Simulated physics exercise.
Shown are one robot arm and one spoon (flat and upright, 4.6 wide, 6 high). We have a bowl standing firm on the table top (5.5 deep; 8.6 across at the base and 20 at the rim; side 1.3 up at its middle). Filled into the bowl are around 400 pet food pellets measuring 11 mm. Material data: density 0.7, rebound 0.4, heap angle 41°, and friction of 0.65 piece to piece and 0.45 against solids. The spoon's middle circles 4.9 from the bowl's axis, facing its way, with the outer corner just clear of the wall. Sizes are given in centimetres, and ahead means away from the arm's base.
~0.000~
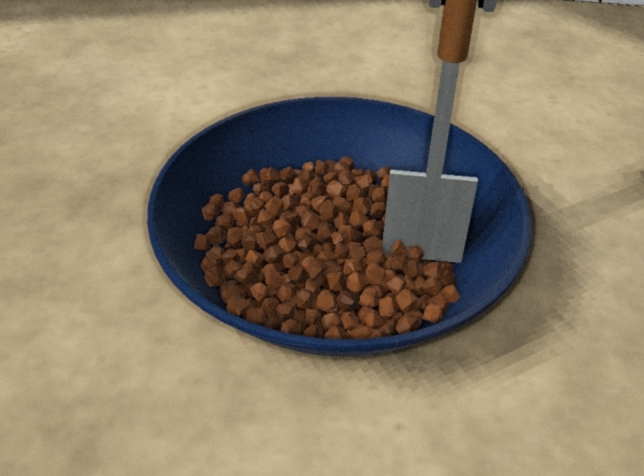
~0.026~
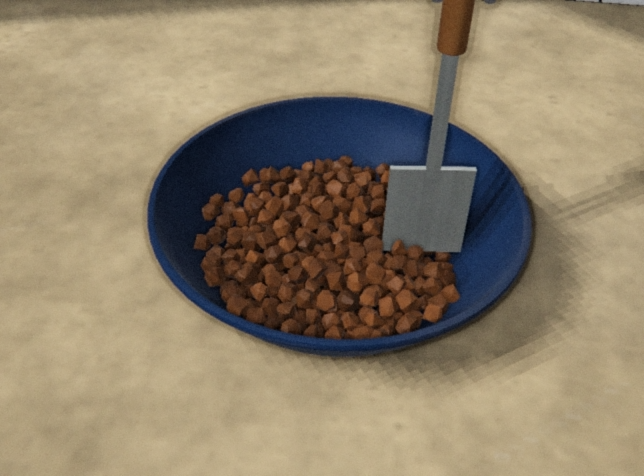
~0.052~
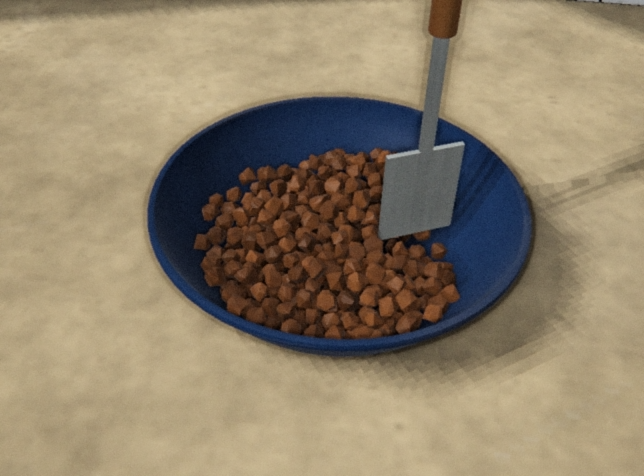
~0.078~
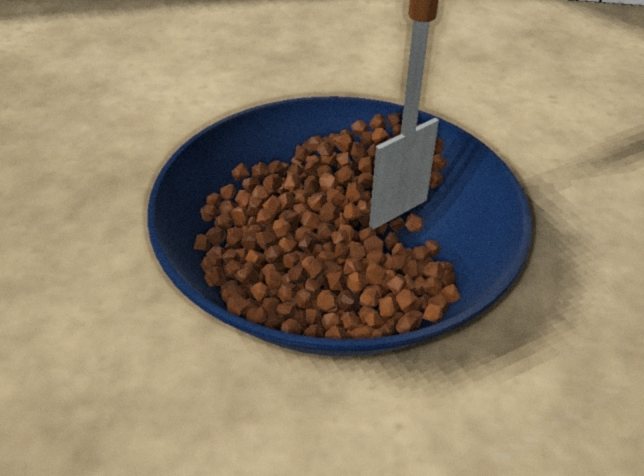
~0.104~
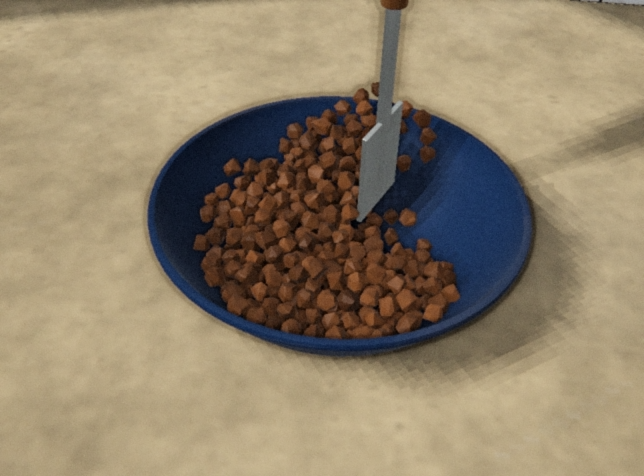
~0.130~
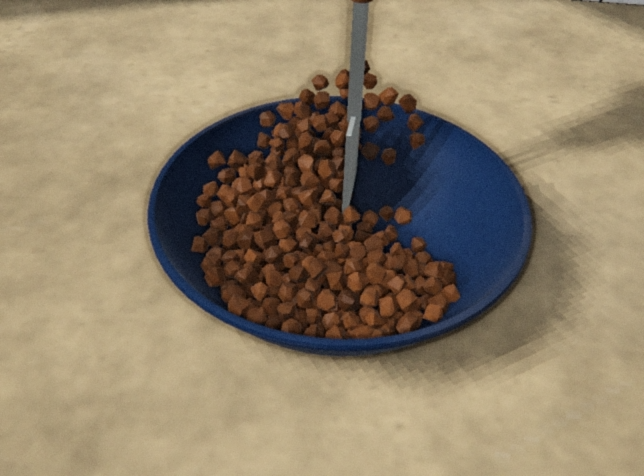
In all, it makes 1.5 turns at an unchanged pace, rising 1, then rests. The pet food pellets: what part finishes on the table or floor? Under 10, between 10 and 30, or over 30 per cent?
Over 30 per cent.
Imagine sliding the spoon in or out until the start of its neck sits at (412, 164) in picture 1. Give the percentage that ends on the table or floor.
Table or floor share: Near 15 %.
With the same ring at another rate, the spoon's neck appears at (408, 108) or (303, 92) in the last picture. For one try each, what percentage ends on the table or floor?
It comes to roughly 15 per cent and then 50 per cent.
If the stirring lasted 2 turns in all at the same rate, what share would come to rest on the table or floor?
Roughly 40 per cent.
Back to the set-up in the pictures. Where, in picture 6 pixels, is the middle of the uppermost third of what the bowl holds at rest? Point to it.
Near (285, 242).
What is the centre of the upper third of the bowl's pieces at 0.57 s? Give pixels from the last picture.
(356, 166).
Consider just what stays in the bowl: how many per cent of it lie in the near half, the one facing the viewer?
Close to 50 in a hundred.
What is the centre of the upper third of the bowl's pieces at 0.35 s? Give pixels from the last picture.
Roughly pixel (340, 298).
After 0.35 s, 262° round, highest piece 9 above the table; 326 in the bowl, 43 on the table or floor, 35 in flight or on the tool.
After 0.57 s, 77° round, highest piece 8 above the table; 264 in the bowl, 133 on the table or floor, 7 in flight or on the tool.
After 0.88 s, 180° round, highest piece 6 above the table; 254 in the bowl, 150 on the table or floor.
After 1.58 s, 180° round, highest piece 5 above the table; 253 in the bowl, 151 on the table or floor.
In the end, 253 in the bowl, 151 on the table or floor. That is 37 % on the table or floor.
